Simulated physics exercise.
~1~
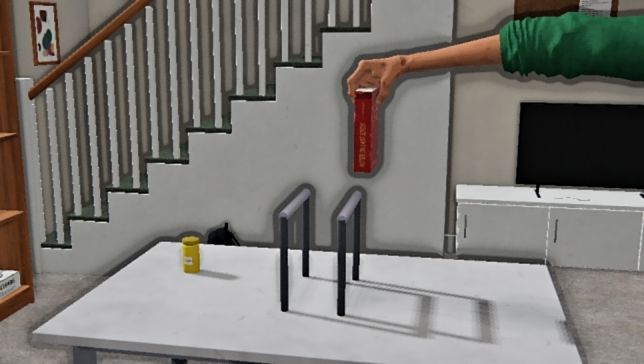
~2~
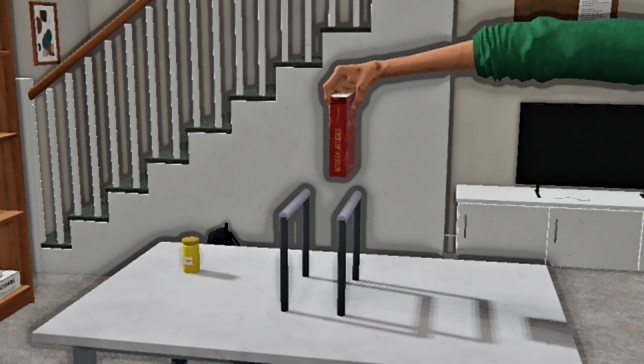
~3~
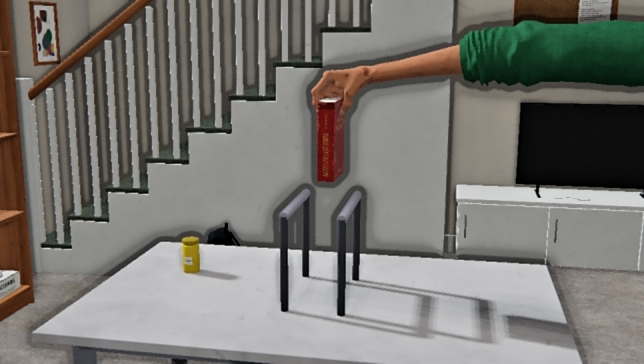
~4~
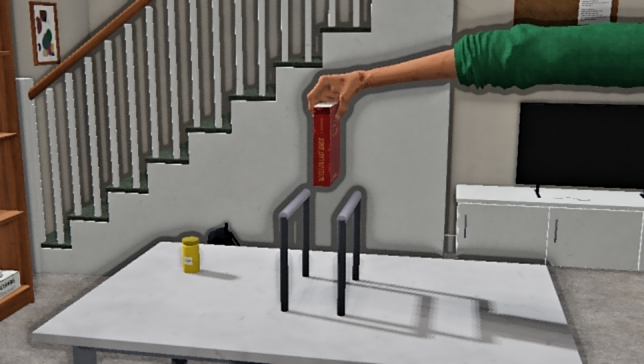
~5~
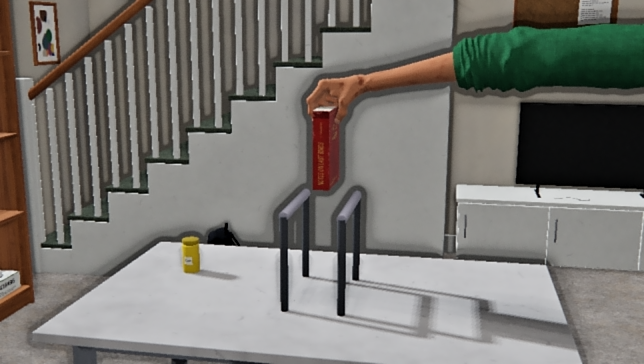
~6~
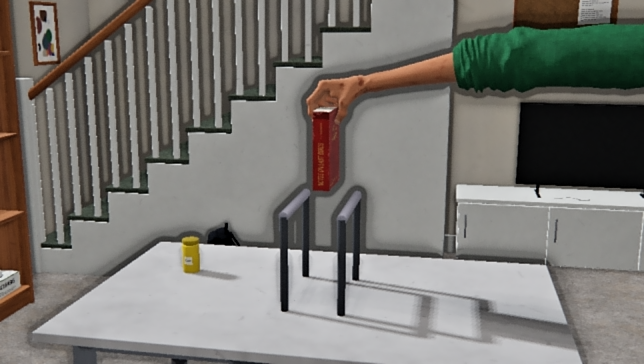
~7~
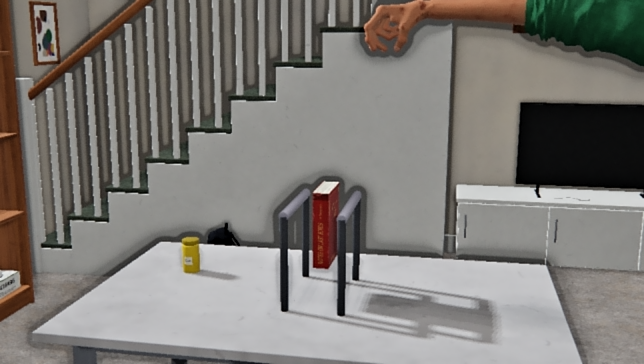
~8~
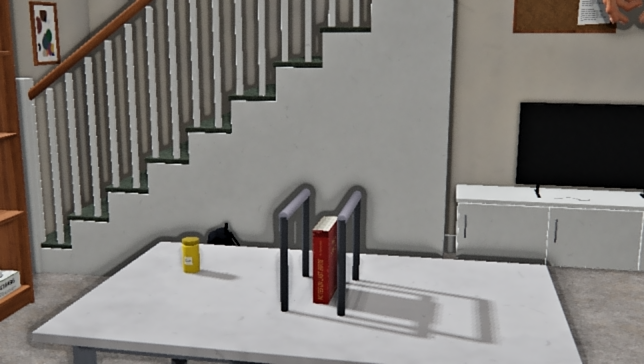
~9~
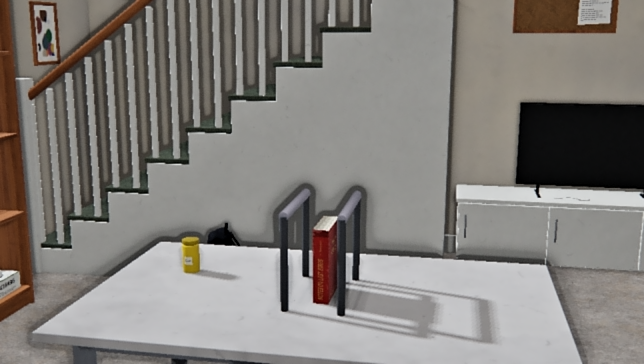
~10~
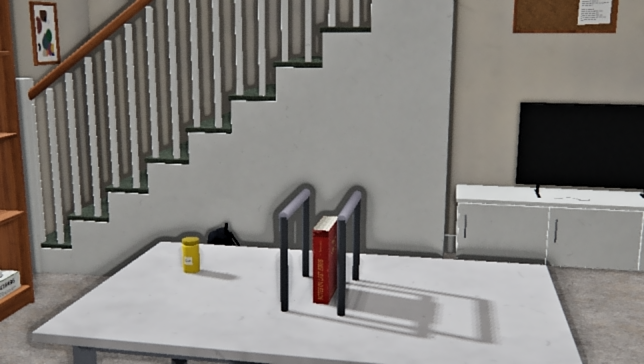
A hand moving a red book left and releasing it between two dark ledges, the book dropping through to stand upright on the table.
